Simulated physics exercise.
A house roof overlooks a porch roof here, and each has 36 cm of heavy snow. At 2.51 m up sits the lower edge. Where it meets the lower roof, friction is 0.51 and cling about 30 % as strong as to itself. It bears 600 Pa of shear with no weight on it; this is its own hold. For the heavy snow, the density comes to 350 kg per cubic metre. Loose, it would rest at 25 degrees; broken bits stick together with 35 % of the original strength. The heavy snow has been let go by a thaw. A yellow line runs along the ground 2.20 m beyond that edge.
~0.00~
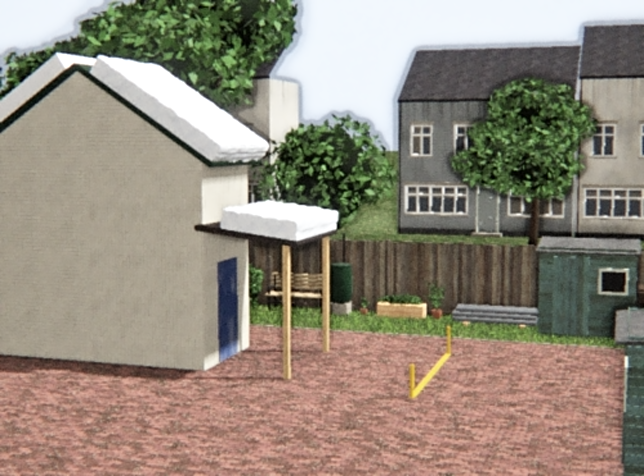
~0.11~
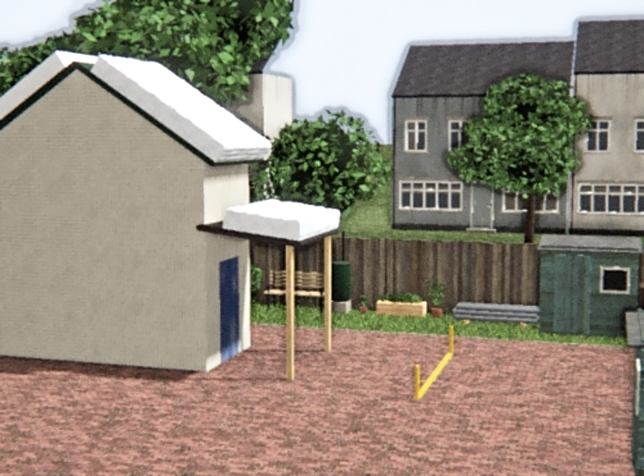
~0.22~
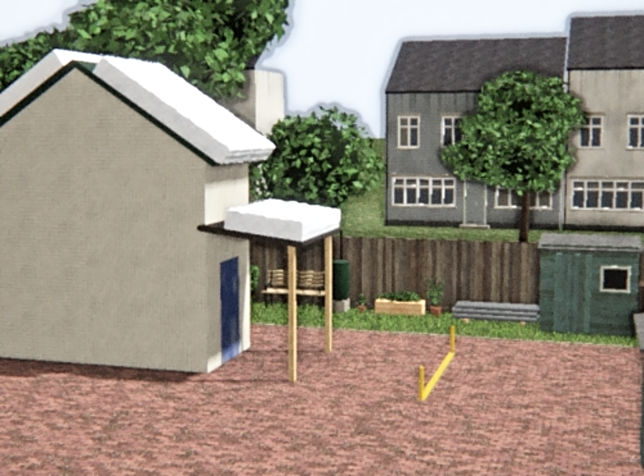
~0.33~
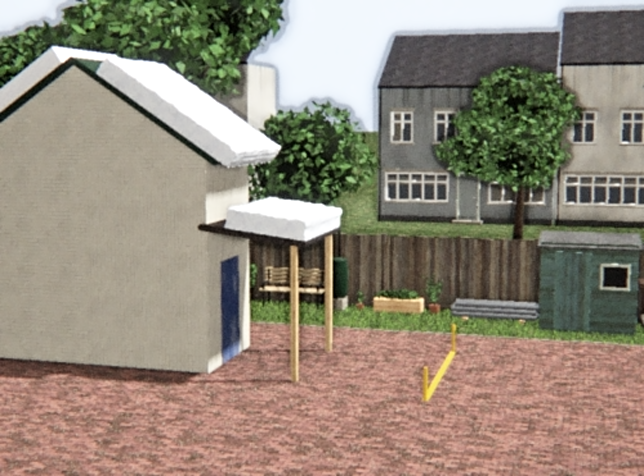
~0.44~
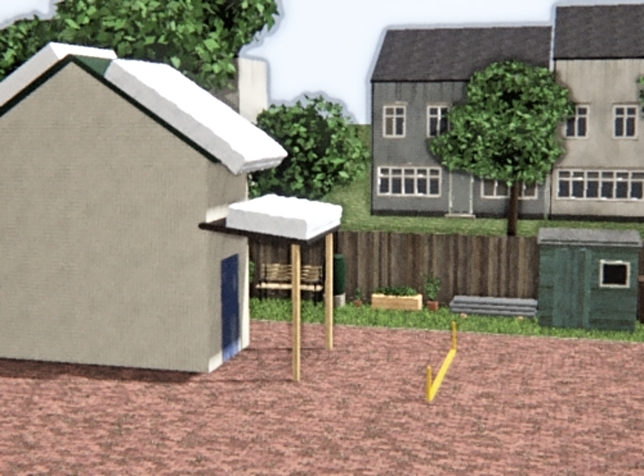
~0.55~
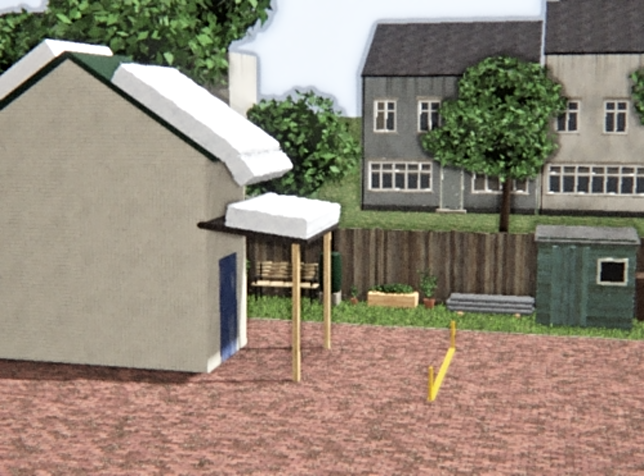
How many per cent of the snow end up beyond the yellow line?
About 36 %.
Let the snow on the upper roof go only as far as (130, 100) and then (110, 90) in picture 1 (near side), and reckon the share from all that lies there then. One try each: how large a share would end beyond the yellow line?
About 18 per cent the first time and about 25 per cent the second.
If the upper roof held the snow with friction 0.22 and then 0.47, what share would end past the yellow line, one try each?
Try 1: 25 %; try 2: 8 %.
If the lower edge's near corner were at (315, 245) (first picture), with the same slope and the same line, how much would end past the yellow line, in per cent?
About 30 per cent.
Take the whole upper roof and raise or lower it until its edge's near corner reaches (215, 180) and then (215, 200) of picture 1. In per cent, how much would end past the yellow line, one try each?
Roughly 25 per cent first and 5 per cent second.
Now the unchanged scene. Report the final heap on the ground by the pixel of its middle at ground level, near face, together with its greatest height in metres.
(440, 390), 0.4 m.
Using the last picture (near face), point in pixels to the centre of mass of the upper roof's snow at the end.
The spot is somewhere around (435, 359).
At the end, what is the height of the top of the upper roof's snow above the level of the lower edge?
About 0.6 m above the lower edge.
After 1.09 s, none is below the lower edge and 0 % is past the line.
After 1.72 s, 51 % is below the lower edge and 0 % is past the line.
After 2.36 s, 69 % is below the lower edge and 34 % is past the line.
After 3.00 s, 69 % is below the lower edge and 36 % is past the line.
After 3.10 s, 69 % is below the lower edge and 36 % is past the line.
